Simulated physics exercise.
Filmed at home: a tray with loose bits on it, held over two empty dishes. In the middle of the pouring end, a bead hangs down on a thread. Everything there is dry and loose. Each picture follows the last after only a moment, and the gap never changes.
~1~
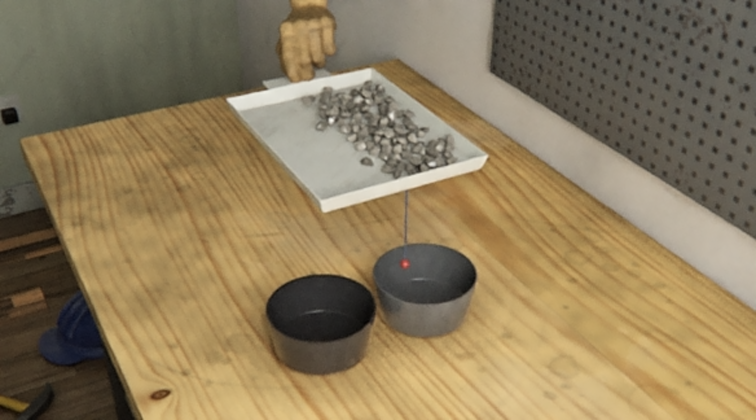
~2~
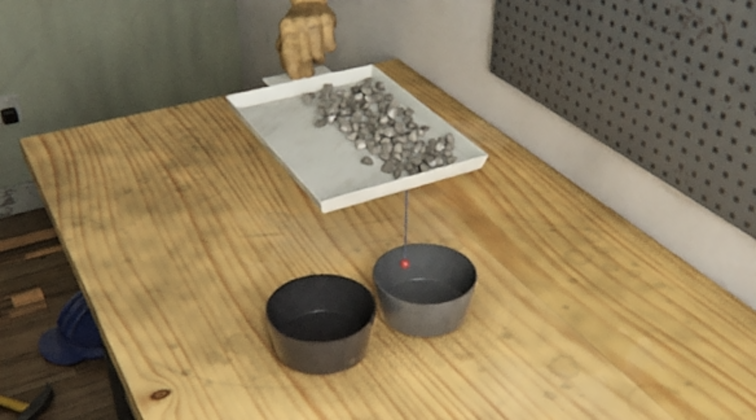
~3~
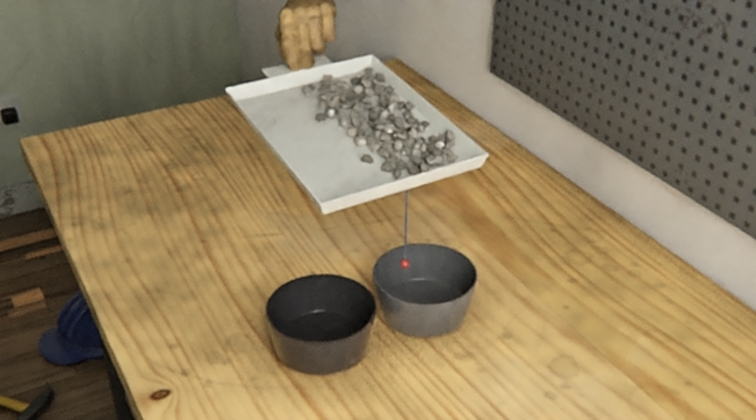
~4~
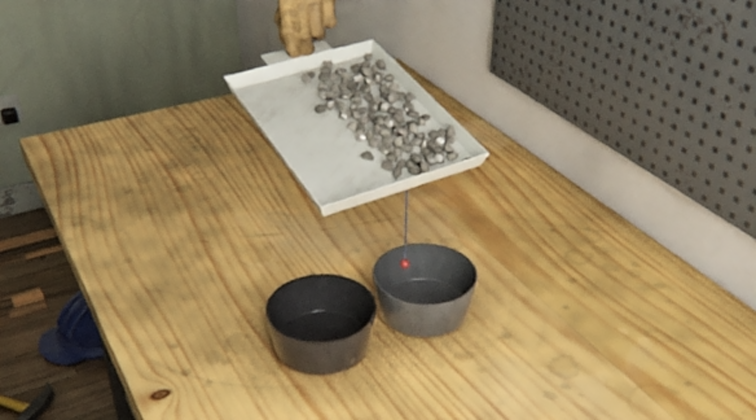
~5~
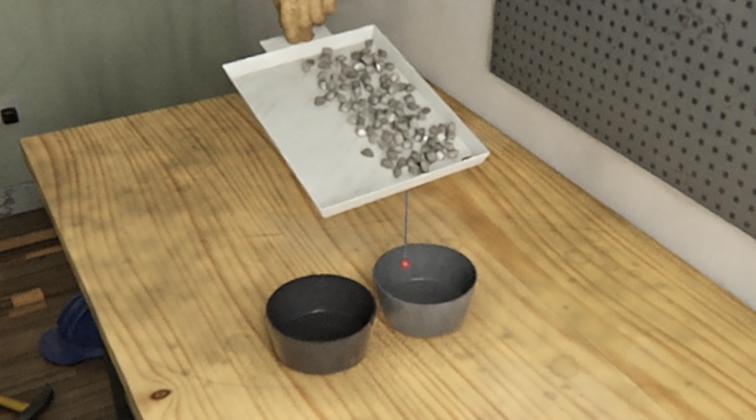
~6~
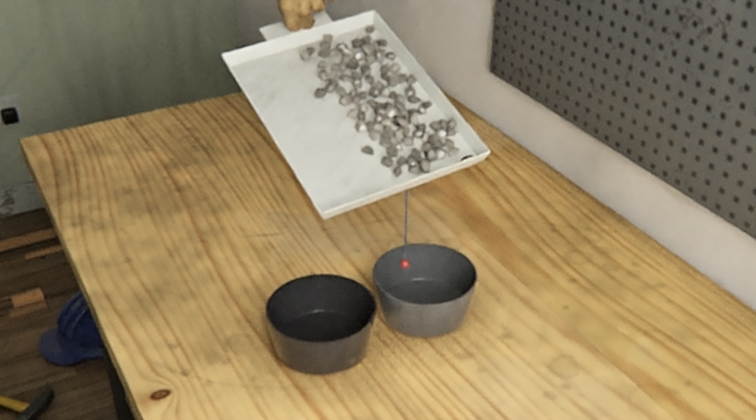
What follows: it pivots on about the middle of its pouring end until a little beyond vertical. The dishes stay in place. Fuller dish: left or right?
Left.
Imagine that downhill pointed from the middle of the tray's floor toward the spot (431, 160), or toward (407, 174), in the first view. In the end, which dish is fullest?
Well, the dish on the right side comes out on top first, and then the dish on the right side does.
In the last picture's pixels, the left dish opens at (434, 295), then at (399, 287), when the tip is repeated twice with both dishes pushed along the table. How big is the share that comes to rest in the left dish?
Trial 1 around 40 percent, trial 2 around 40 percent.
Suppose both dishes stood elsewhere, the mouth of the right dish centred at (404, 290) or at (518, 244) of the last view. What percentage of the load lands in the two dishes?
First case: Some 80 %; second case: Some 20 %.
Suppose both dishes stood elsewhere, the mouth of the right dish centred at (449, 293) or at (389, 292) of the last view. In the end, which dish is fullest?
Try 1: The left-side dish; try 2: The right-side dish.
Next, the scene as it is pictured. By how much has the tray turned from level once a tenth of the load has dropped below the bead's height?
Around 75° of tilt.
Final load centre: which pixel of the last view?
Near (356, 348).
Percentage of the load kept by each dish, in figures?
Per cent held at the end: Left dish 50, right dish 10.
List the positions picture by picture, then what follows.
Corners of the pouring end at (323, 197) and (481, 154), level; middle of the load at (387, 132), bits of gravel; left dish at (346, 353); right dish at (452, 316); bead on its thread at (405, 264), in the first frame.
Corners of the pouring end at (323, 198) and (481, 154), level; middle of the load at (387, 131), in the second frame.
Corners of the pouring end at (323, 200) and (482, 153), tipped barely, lowest at the left corner; middle of the load at (387, 126), in the third frame.
Corners of the pouring end at (324, 203) and (482, 152), tipped a little, lowest at the left corner; middle of the load at (388, 119), in the fourth frame.
Corners of the pouring end at (324, 206) and (483, 151), tipped a little, lowest at the left corner; middle of the load at (388, 112), in the fifth frame.
Corners of the pouring end at (324, 208) and (483, 150), tipped clearly, lowest at the left corner; middle of the load at (389, 106); left dish at (346, 353); right dish at (452, 316), in the sixth frame.
Soon, tray tipped steeply; nearly all on the tray; a stray few in the air.
A while on, tray tipped right over; a small part on the tray; about a third in the left dish; a small part in the right dish; about a quarter outside both; a small part in the air.
Towards the end, tray tipped past a quarter turn; about half in the left dish; a small part in the right dish; about a third outside both.
Finally, tray tipped past a quarter turn; about half in the left dish; a small part in the right dish; about a third outside both.
